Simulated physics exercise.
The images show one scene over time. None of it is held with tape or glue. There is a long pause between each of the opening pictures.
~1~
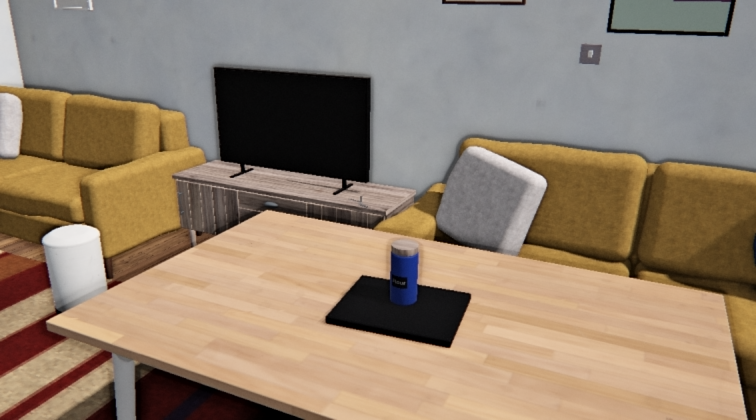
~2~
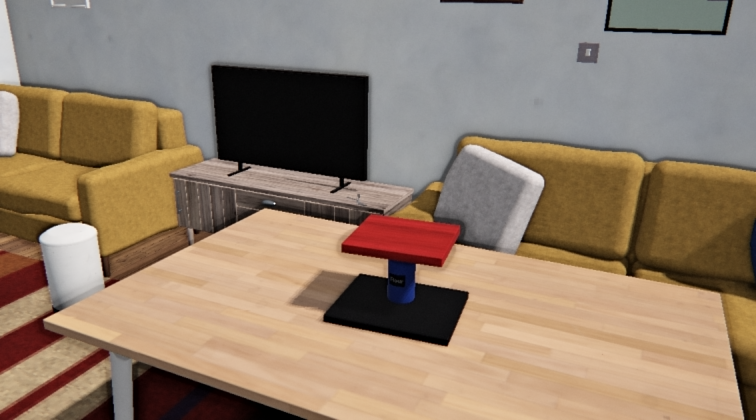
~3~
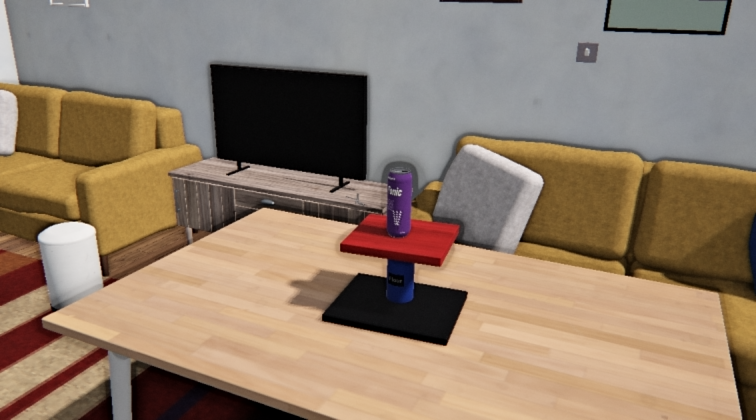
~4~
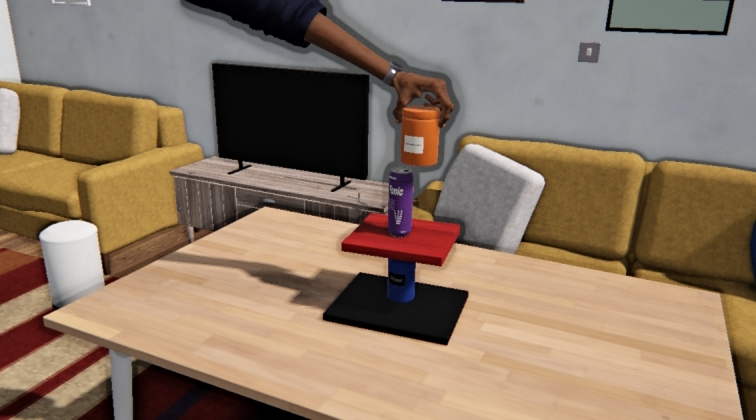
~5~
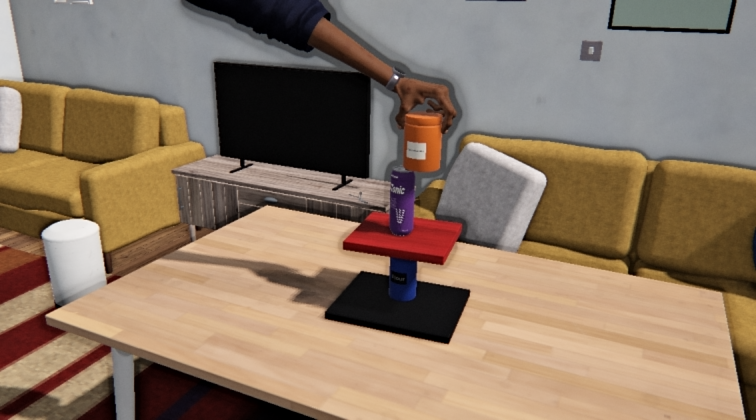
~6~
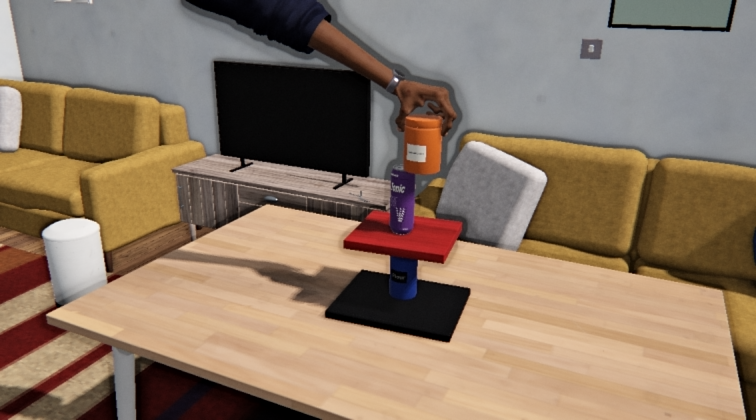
A dark-skinned hand in a dark sleeve reaches from the upper left over a light wooden table, seen from slightly above in a living room with mustard sofas, a black television and a grey wall. On the table, a blue jar on a black tray comes to carry a red slab, then a purple can. The hand lowers an orange jar slightly onto the can, while the view barely shifts.
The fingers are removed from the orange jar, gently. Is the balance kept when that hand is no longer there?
Doesn't stay together.
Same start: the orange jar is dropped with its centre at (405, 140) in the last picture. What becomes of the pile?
After that, the pile stays intact.
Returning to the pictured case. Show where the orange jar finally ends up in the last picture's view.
End spot: Near (528, 329).
Then, 0.60 s after the last picture, orange jar now fallen; red board tipped 73° from how it was; purple can tipped 7° from how it was.
Then, 0.80 s after the last picture, red board and purple can now fallen.
At rest, fallen, red board, purple can and orange jar; the other 2 in place. Seen from the same camera at the end, orange jar near (528, 329). The pile gives way.
